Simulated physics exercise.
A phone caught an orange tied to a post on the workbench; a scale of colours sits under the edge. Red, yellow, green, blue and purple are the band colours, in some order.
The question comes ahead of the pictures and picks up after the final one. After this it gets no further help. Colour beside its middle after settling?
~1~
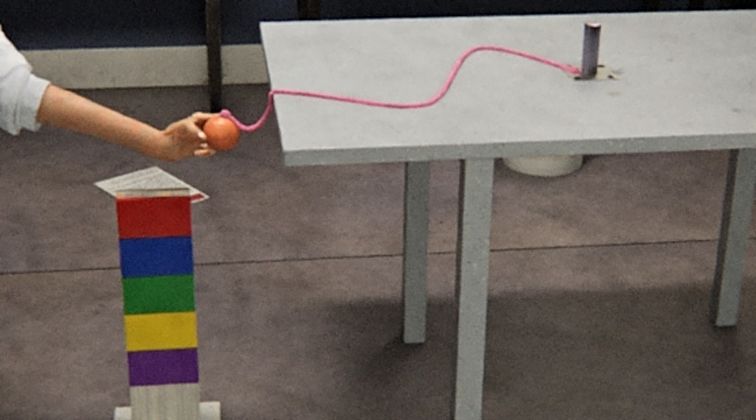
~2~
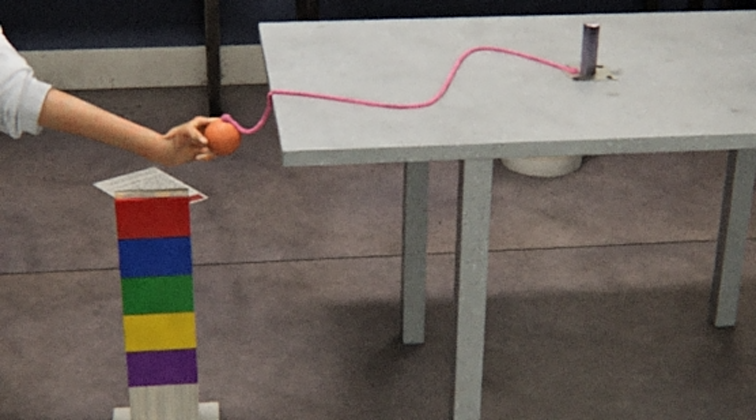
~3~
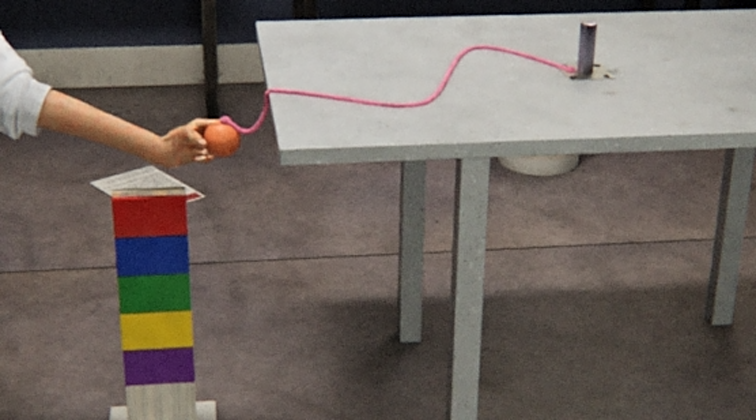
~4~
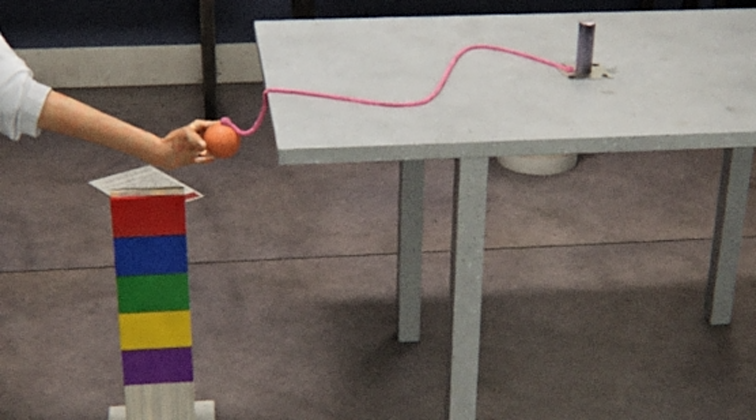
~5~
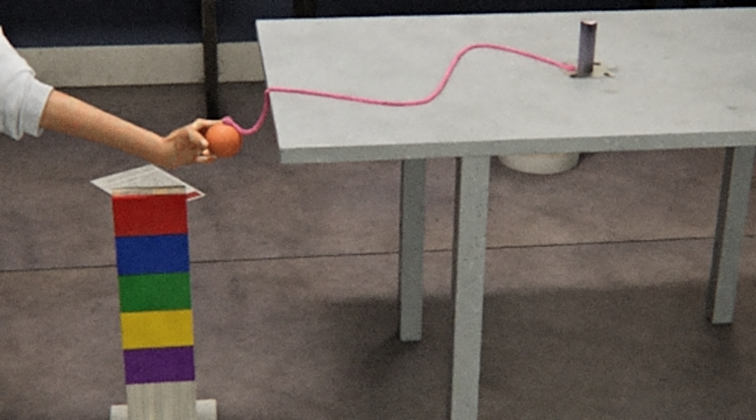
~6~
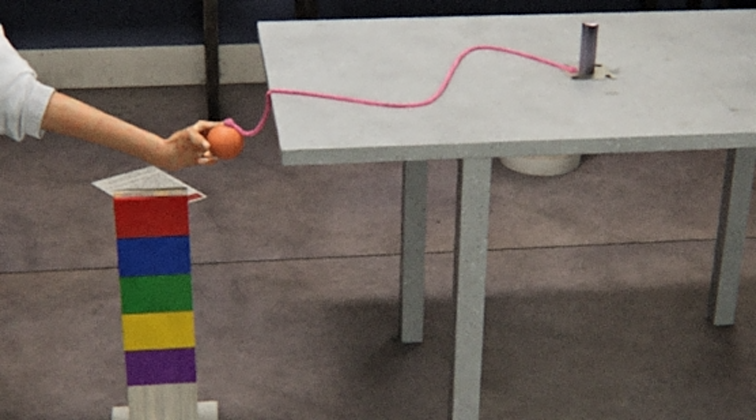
Yellow.
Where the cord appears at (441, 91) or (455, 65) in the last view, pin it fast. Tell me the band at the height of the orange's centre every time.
Going through them one at a time, the answers are red; blue.
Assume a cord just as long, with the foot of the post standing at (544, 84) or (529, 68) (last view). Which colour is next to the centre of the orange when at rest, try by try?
Answer, in order: Purple, purple.
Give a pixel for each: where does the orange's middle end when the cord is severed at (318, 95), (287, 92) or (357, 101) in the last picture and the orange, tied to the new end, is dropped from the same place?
Estimated positions in order: (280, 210); (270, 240); (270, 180).
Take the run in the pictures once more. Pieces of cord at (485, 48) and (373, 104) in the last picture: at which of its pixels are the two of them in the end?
You'll find the first mark at (461, 73) and the second mark at (266, 130).
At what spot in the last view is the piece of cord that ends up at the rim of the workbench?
That spot is near (426, 103).
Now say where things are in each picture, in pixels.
The first picture shows orange (222, 133); red (154, 218); blue (157, 258); green (159, 295); yellow (161, 332); purple (163, 368).
The second picture shows orange (223, 137); cord through (539, 60) (466, 54) (448, 84) (394, 107) (298, 94).
The third picture shows orange (222, 139).
The fourth picture shows orange (222, 141); cord through (535, 59) (462, 53) (443, 82) (390, 105) (294, 92).
The fifth picture shows orange (224, 140).
The sixth picture shows orange (225, 141); cord through (538, 59) (465, 53) (446, 83) (393, 106) (297, 93).
A little later, orange near (235, 301); level with green.
Next, orange near (300, 289); level with yellow.
Later still, orange near (258, 311); level with yellow.
When it is over, orange near (275, 305); level with yellow. Its middle rests at the yellow band.
